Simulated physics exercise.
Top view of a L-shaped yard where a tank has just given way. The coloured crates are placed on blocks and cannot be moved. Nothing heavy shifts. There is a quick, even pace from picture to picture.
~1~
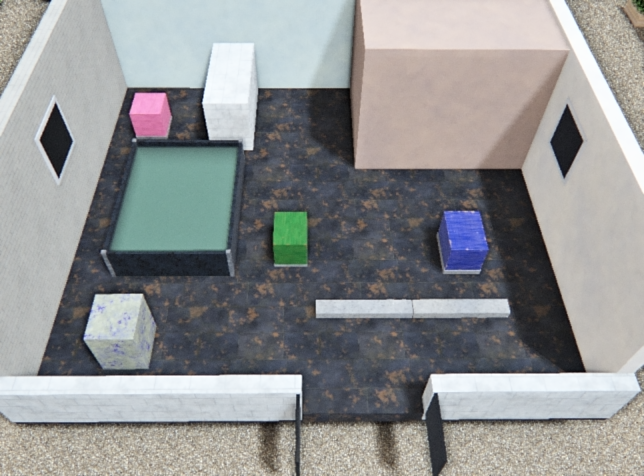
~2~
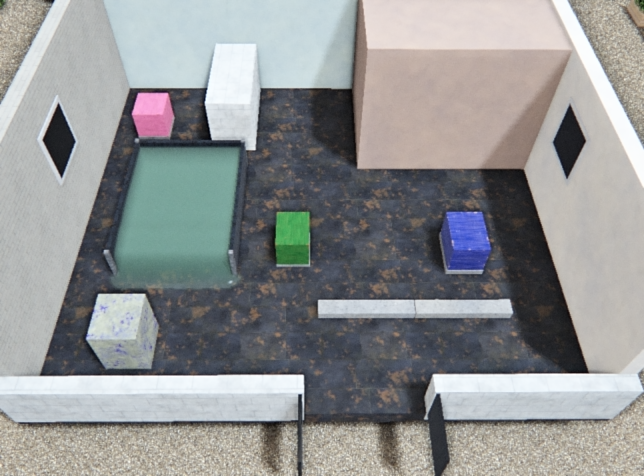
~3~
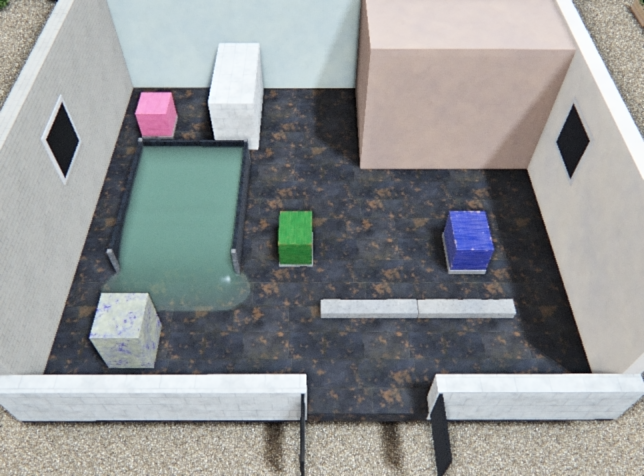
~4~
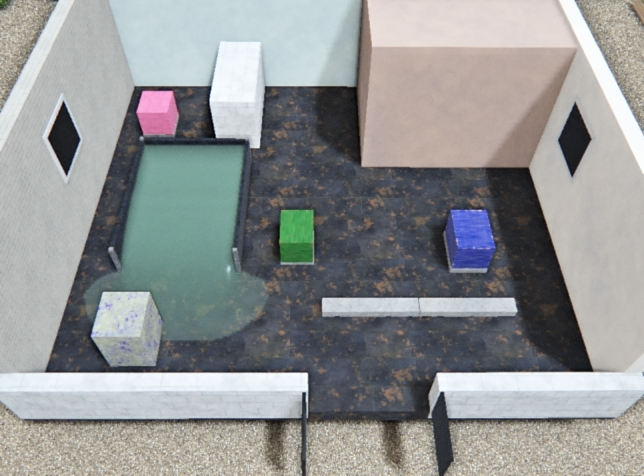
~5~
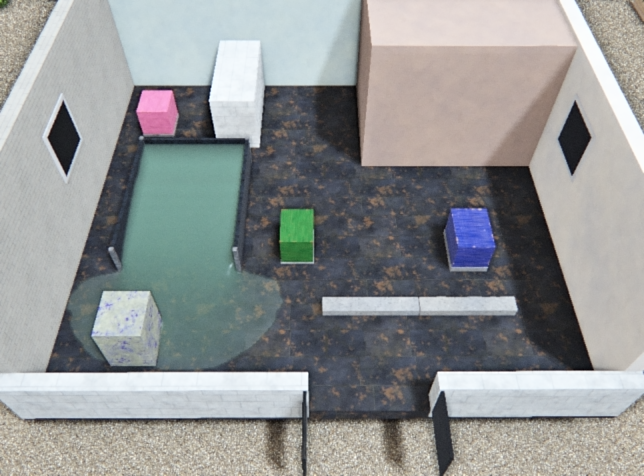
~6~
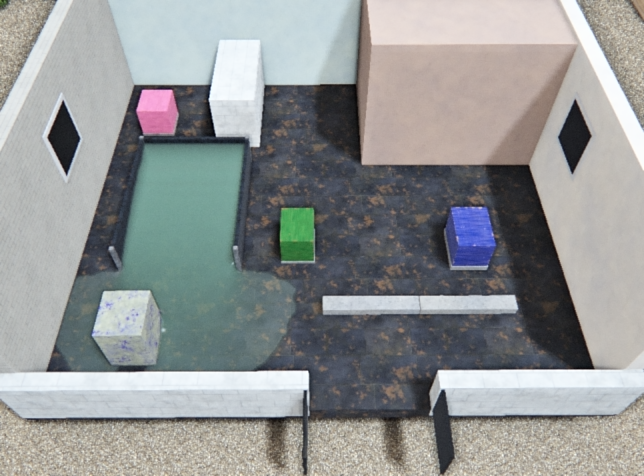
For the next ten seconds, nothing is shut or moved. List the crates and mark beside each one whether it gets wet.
Green crate - gets wet; blue crate - stays dry; pink crate - gets wet.
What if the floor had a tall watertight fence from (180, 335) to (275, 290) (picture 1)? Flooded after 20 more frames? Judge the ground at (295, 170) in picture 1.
By then the spot is wetted.
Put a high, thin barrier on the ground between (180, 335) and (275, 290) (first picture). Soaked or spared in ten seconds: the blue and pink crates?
One by one: Blue stays dry; pink takes water.
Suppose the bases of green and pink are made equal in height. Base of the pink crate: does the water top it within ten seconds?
I'd say pink crate gets swamped.
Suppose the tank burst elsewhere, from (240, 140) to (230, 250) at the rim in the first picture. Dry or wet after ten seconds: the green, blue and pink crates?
Green: Flooded, blue: Flooded, pink: Clear.
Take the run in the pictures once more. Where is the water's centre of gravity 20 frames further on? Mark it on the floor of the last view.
Close to (203, 300), I reckon.
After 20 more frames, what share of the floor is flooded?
Roughly 35 percent, I reckon.
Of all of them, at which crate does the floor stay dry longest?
Last of all: The blue-painted one.
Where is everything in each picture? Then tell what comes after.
Still water in the water tank at (179, 196), in the first picture.
The front is at a hidden place, out from the gap at (175, 268), in the second picture.
Water pours out at (178, 268) and has run to a hidden place, in the third picture.
The front is at a hidden place, out from the gap at (179, 267), in the fourth picture.
Water pours out at (180, 266) and has run to (94, 348), in the fifth picture.
Water pours out at (180, 266) and has run to a hidden place, in the sixth picture.
A moment on, water covers 20 % of the floor; the green crate not reached, the blue crate not reached, the pink crate not reached.
Next, water covers 25 % of the floor; the green crate not reached, the blue crate not reached, the pink crate not reached.
Then, water covers 35 % of the floor; the green crate not reached, the blue crate not reached, the pink crate not reached.
Later, water covers 65 % of the floor; the green crate water round its plinth, the blue crate water round its plinth, the pink crate water round its plinth.
In the end, water covers 85 % of the floor; the green crate was topped, the blue crate stayed above the water, the pink crate was topped.
